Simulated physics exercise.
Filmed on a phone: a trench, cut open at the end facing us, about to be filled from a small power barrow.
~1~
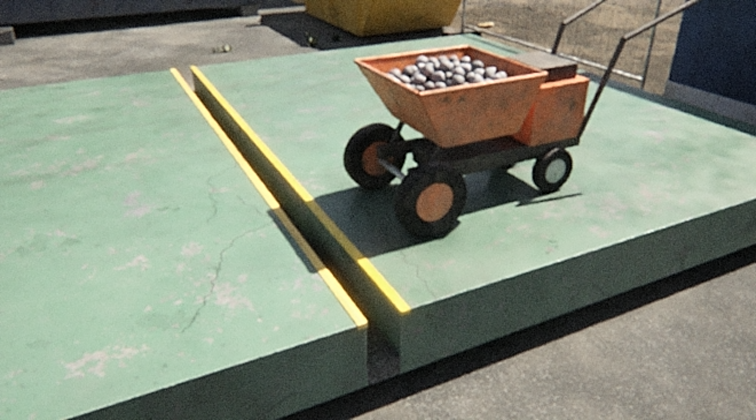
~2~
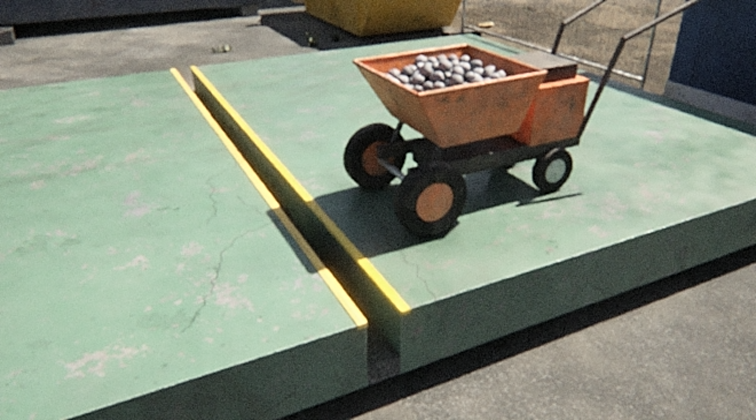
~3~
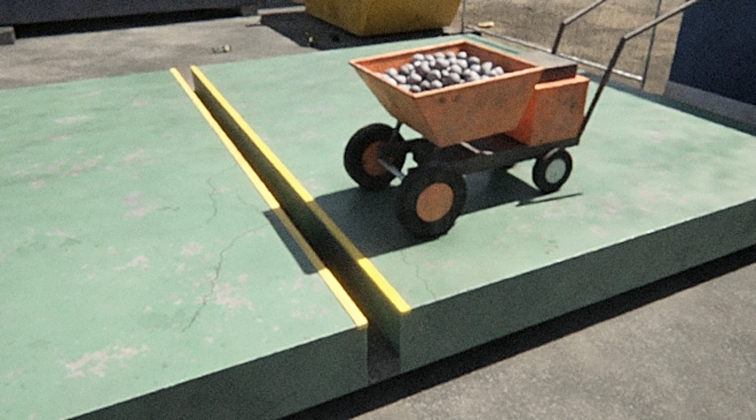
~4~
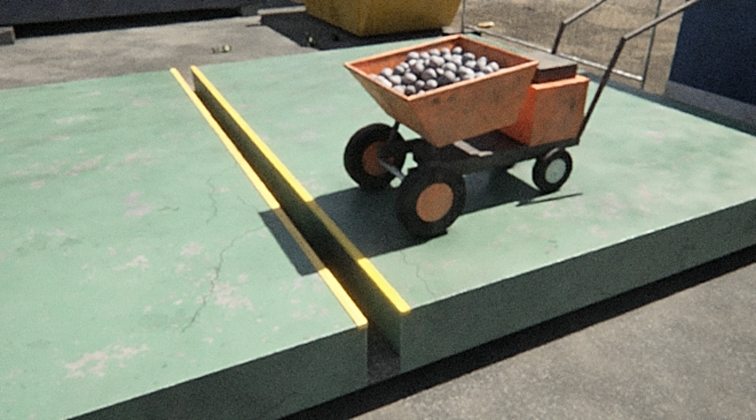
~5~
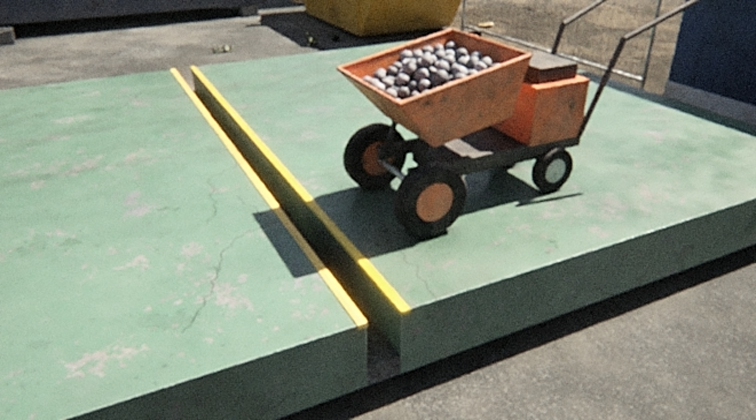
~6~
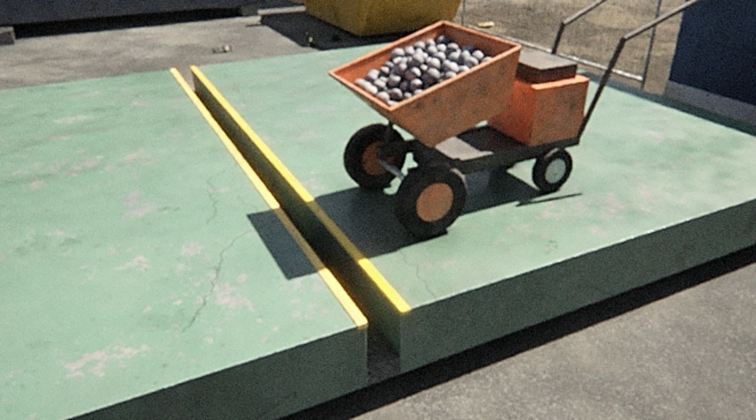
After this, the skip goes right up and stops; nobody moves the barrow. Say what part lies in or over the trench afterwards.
The trench ends with less than half of it.
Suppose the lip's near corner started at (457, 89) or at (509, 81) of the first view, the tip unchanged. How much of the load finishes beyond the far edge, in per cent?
The first gives 30 %, the second 10 %.
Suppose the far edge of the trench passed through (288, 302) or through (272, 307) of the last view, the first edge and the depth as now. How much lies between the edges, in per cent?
Roughly 80 per cent, and 90 per cent.
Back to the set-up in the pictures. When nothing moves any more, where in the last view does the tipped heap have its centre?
At about (252, 237).
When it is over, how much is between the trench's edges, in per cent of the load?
Near 5 %.
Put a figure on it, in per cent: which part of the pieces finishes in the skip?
It comes to 15 per cent or so.
Just after the last frame, skip tipped steeply; every one in the skip.
A moment on, skip tipped right over; the larger part in the skip; roughly a quarter beyond it; about a tenth falling.
Further on, skip tipped right over; roughly a quarter in the skip; just a few in or heaped over the trench; the larger part beyond it.
When it is over, skip tipped right over; about a tenth in the skip; about a tenth in or heaped over the trench; the larger part beyond it.
